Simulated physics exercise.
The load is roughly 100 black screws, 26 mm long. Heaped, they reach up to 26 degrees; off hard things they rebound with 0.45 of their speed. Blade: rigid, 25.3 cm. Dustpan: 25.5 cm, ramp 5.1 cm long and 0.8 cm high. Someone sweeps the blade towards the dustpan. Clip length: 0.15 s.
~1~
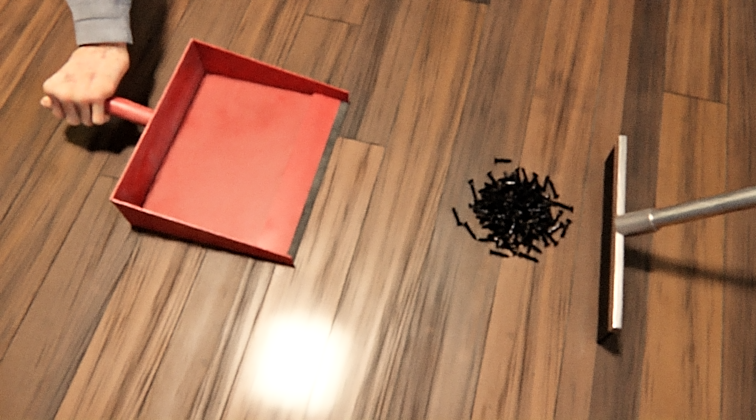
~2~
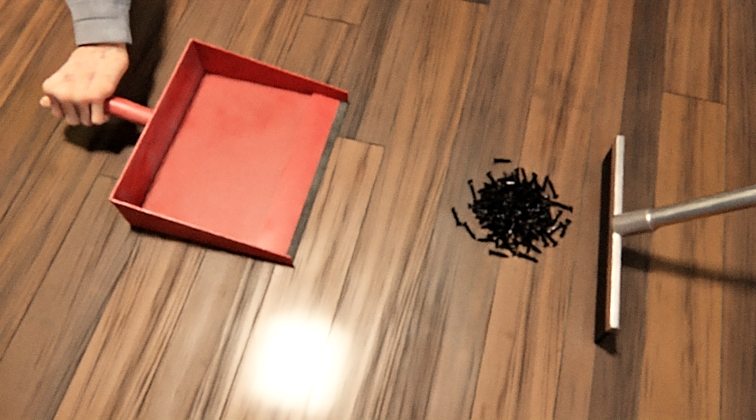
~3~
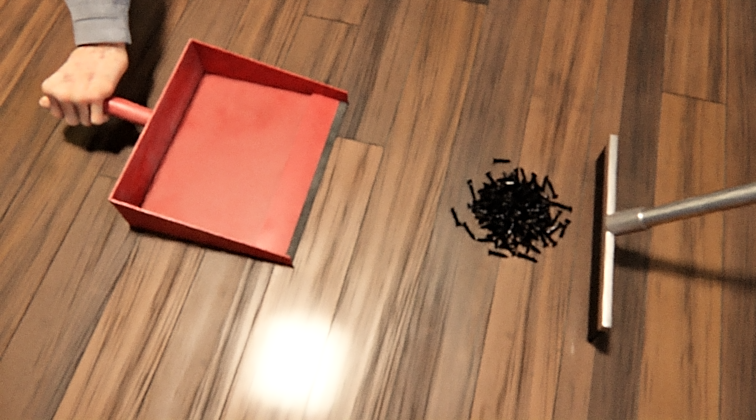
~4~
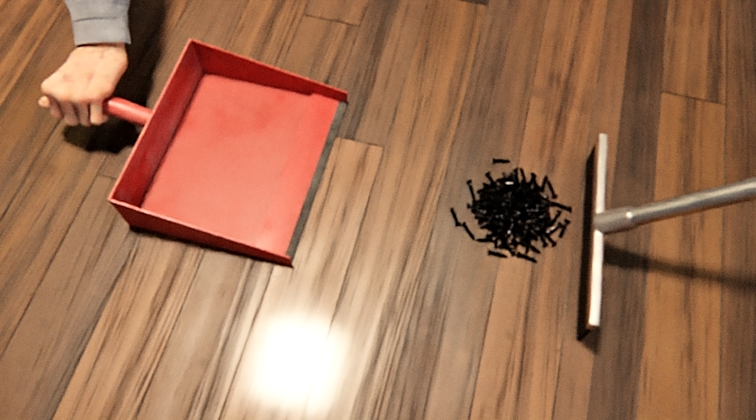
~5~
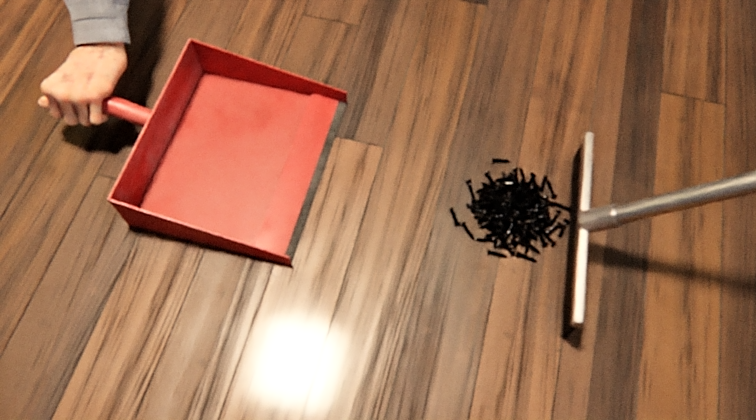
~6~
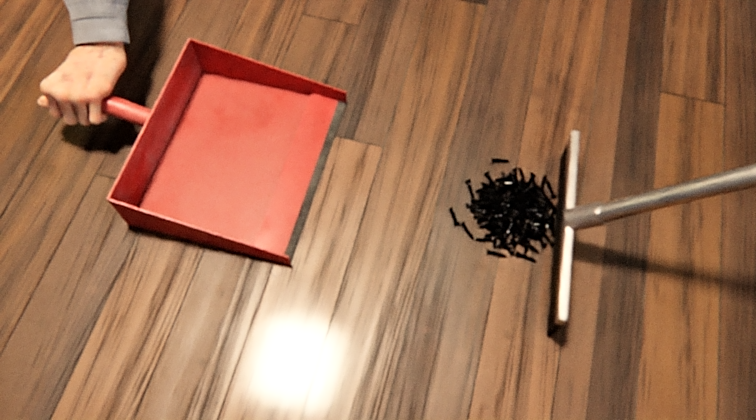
The clip opens on a wooden floor with a hand holding a red dustpan at left, a pile of black screws near the middle, and an upright blade on a metal handle at right. The blade slides left across the gap and meets the pile's right edge, while the dustpan stays still.
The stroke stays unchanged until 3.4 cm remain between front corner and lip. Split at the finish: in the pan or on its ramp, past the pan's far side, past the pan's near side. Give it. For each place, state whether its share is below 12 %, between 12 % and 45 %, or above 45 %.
Pan: Between 12 % and 45 %; far side: Below 12 %; near side: Below 12 %.
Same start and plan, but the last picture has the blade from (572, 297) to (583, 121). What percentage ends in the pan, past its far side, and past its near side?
That ends as pan 5, far 20, and near 0.
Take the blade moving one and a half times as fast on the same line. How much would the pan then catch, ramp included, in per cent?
Then roughly 50 per cent.
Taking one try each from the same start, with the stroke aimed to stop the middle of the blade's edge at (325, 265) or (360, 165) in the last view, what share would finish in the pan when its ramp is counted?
Some 15 in a hundred and 30 in a hundred.
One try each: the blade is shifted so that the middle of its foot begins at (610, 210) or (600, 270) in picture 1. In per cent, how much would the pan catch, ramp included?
Around 25 percent, then around 25 percent.
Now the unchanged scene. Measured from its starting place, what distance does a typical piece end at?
It comes to some 26 cm.
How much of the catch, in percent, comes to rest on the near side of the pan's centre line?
Some 60 per cent.
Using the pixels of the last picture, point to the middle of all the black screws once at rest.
Look around (326, 185) in the last picture.
Then, 0.24 s after the last picture, middle of the blade 18 cm from the lip; 0 % over the lip, far side 0 %, near side 0 %.
Then, 0.40 s after the last picture, middle of the blade 9 cm from the lip; 0 % over the lip, far side 0 %, near side 0 %.
Then, 0.68 s after the last picture, middle of the blade 4 cm from the lip; 25 % over the lip, far side 0 %, near side 0 %.
In the end, pan 25 %, far side 0 %, near side 0 %, in front of the lip or behind the blade 70 %.
